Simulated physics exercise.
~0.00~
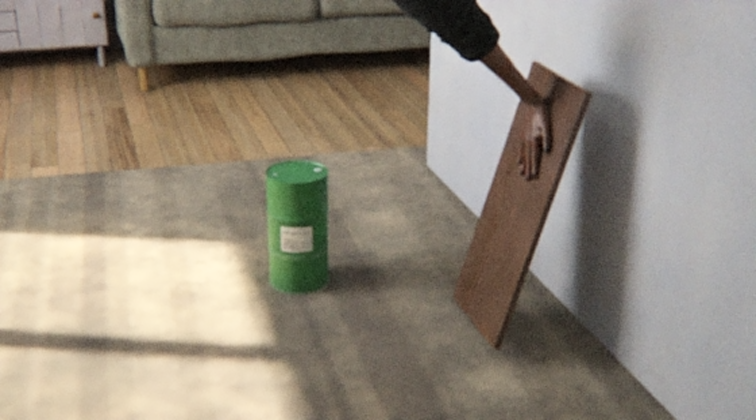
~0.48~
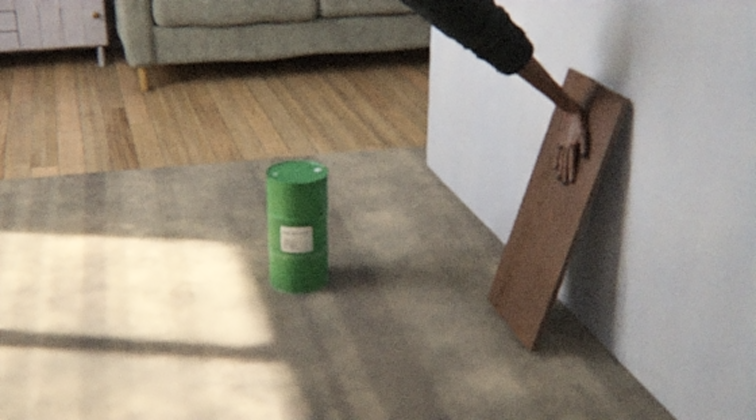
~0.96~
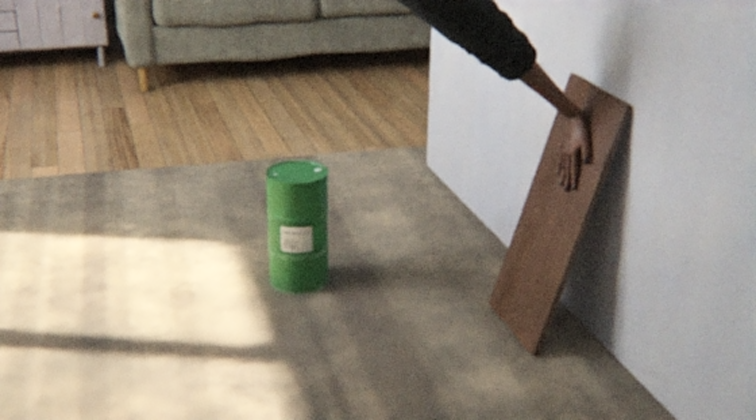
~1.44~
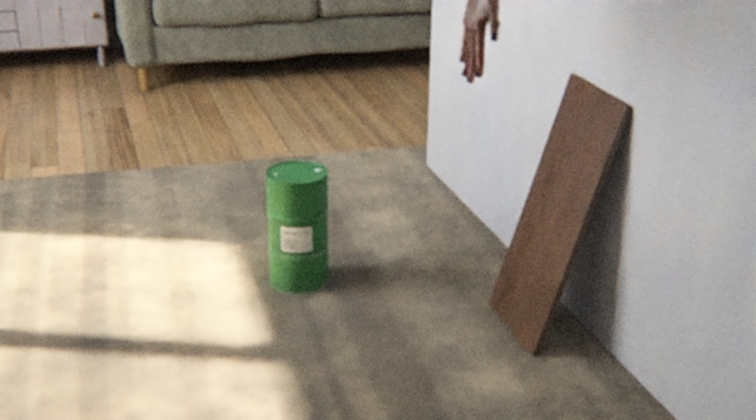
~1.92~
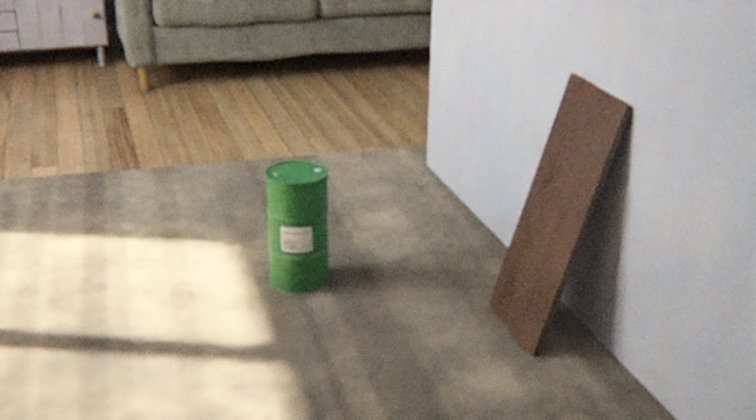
A dark-sleeved arm reaches in from the top, its hand holding a tall brown board near a pale wall on the right of a room seen from slightly above. A green canister with a small white label stands near the middle of the grey floor, with a sofa and wooden floorboards behind and sunlight at the left. The hand moves the board a little to the right and settles it, slanted, against the wall. Then the fingers let go and the hand draws back up and out of view. The board stays leaning, and the canister never moves.
